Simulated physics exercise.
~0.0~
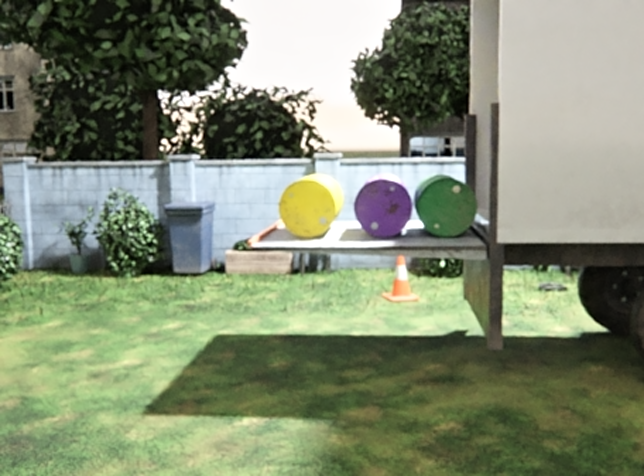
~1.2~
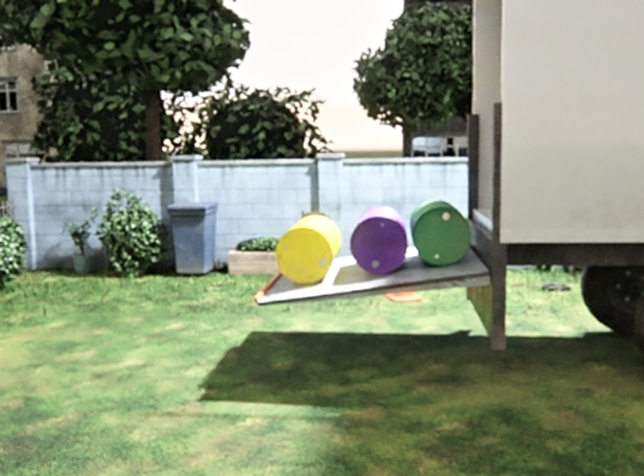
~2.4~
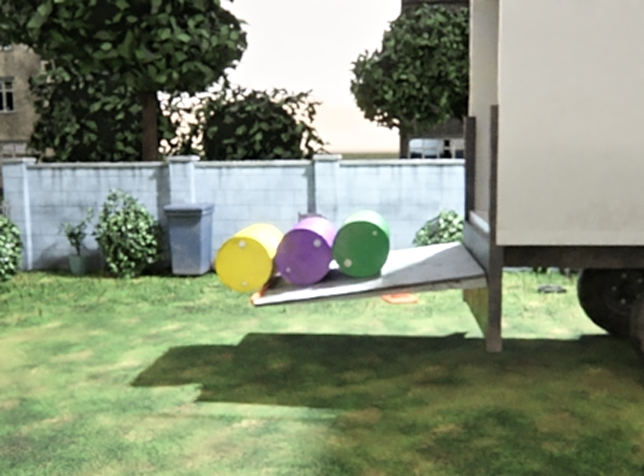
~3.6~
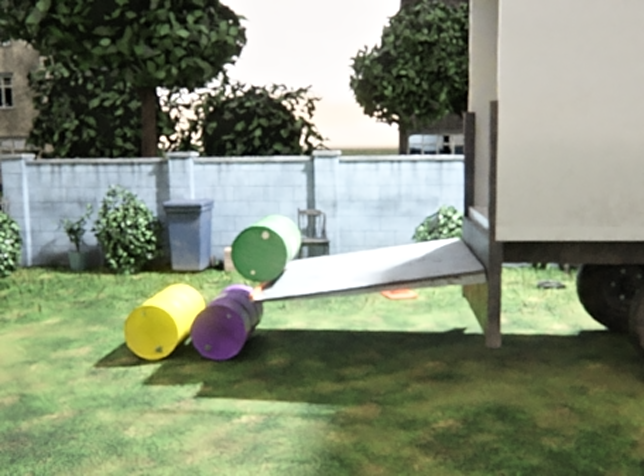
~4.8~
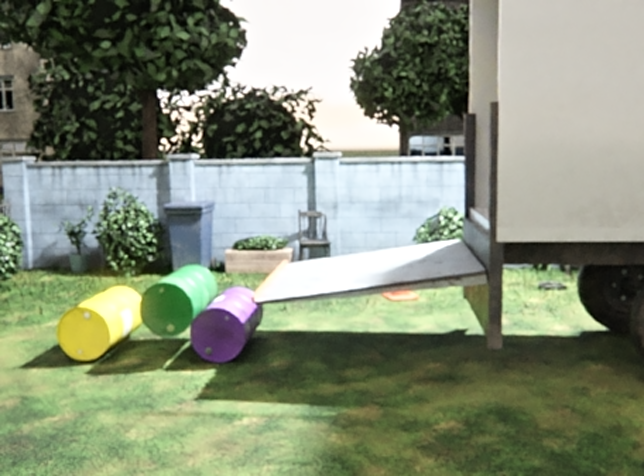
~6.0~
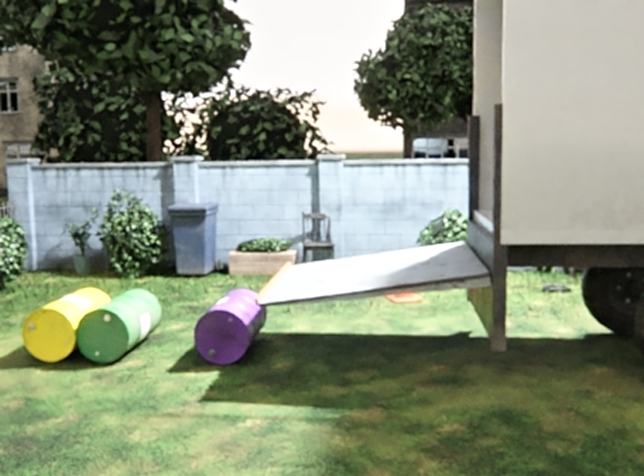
A truck's tail-lift tilts down and yellow, purple and green drums roll left onto the grass.
